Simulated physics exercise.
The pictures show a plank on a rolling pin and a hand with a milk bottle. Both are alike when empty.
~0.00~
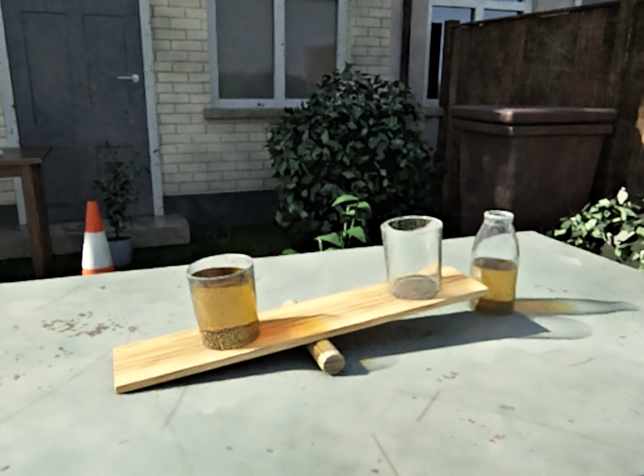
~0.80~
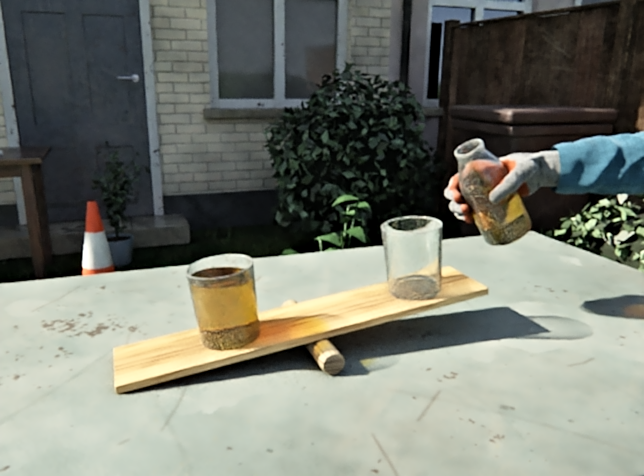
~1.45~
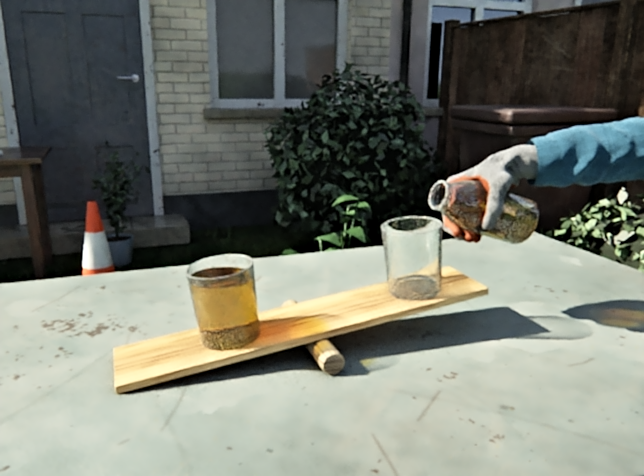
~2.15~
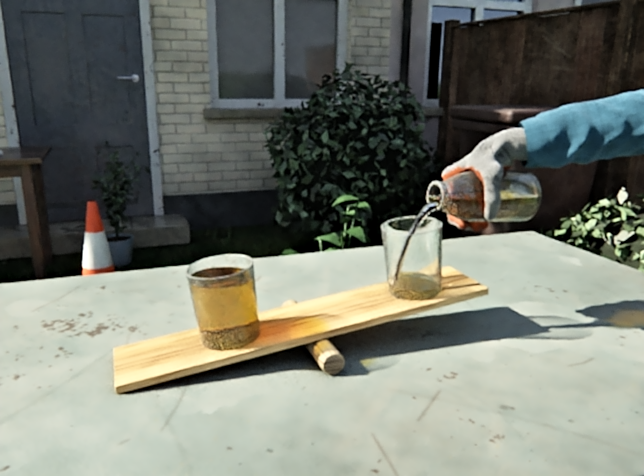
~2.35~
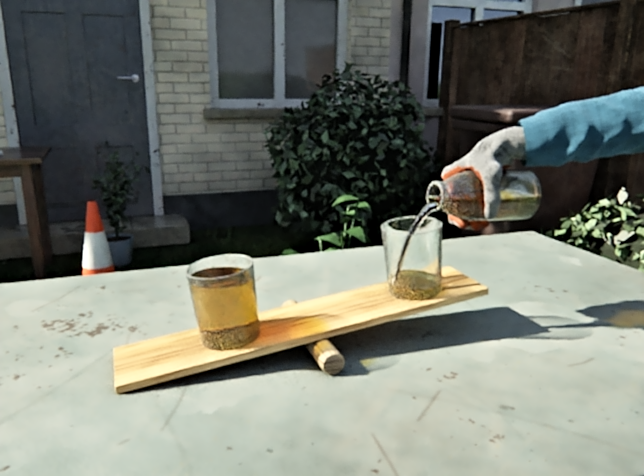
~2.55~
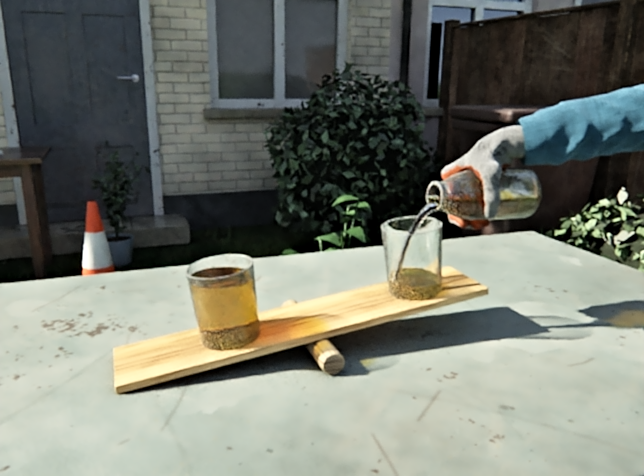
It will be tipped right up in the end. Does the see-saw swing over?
In the end the plank tips the other way.
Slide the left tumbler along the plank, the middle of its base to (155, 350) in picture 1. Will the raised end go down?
Then: Does not move.
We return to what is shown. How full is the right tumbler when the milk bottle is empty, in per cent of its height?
About 65 per cent.
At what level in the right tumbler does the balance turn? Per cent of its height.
Close to 45 %.
After 4.0 s, the right tumbler is about a third full; the plank leans as before.
After 5.2 s, the right tumbler is about half full; the plank has swung over, and that end is down.
After 6.9 s, the right tumbler is about two thirds full; the plank has swung over, and that end is down.
